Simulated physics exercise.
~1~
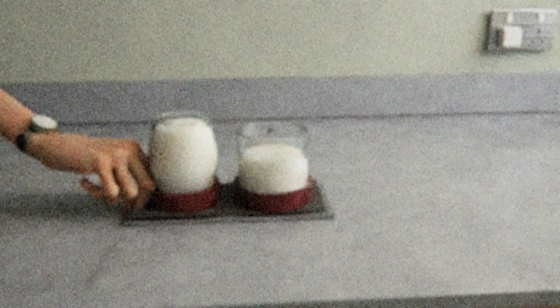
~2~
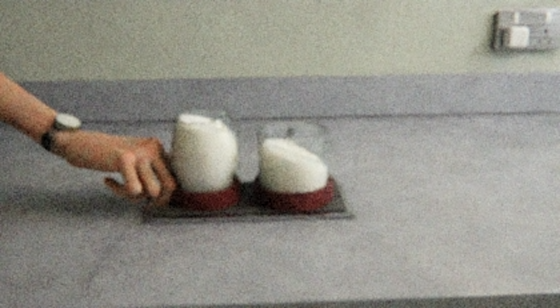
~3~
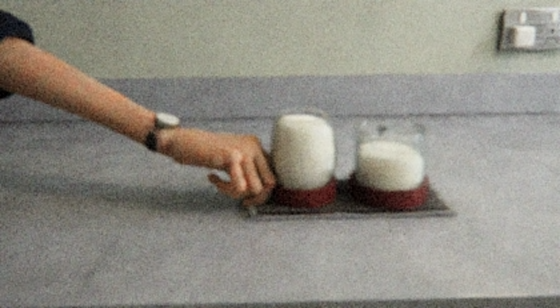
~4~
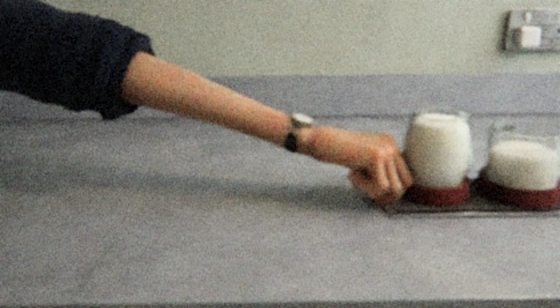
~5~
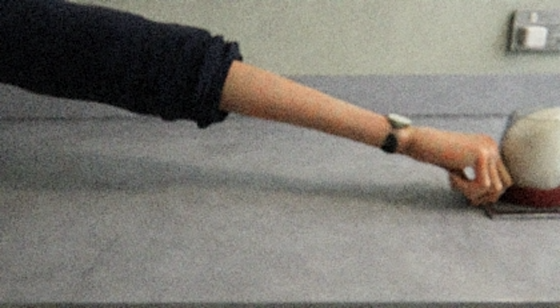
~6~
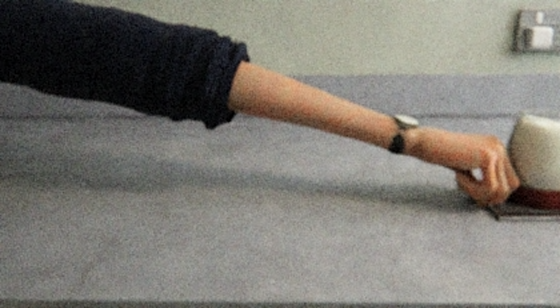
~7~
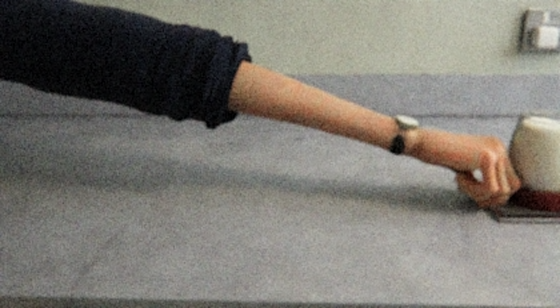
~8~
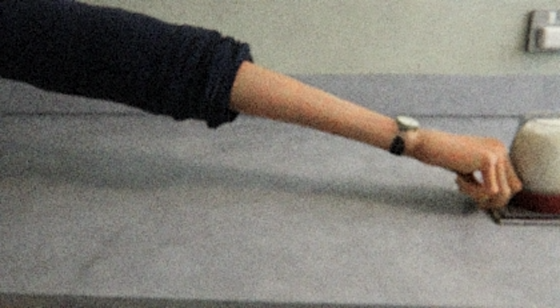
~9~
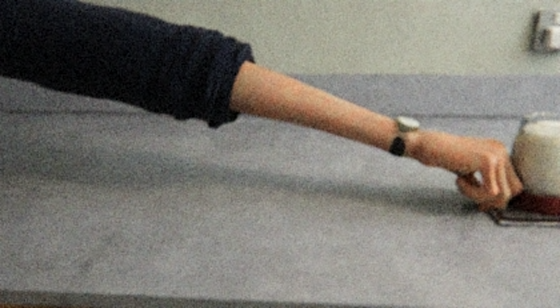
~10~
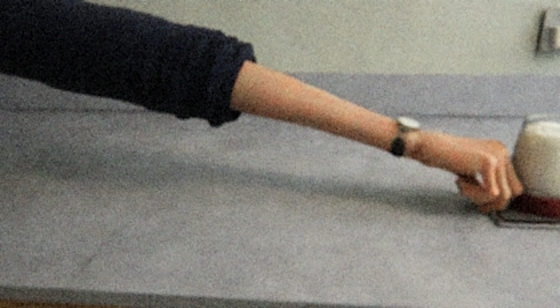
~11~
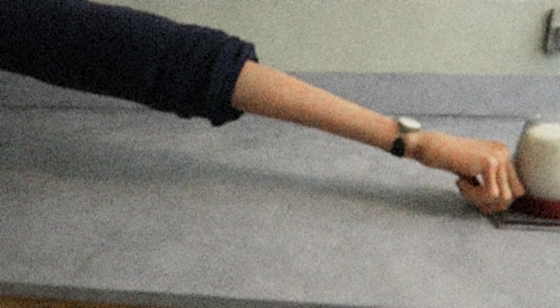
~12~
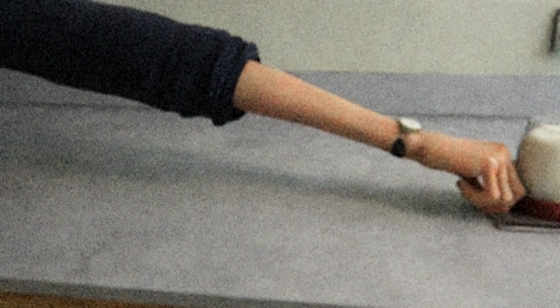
A hand slid a dark tray holding two glass containers of milk on red bases to the right along a grey counter, the milk tilting inside, then stopped with the fuller one partly in view and kept holding the tray there.
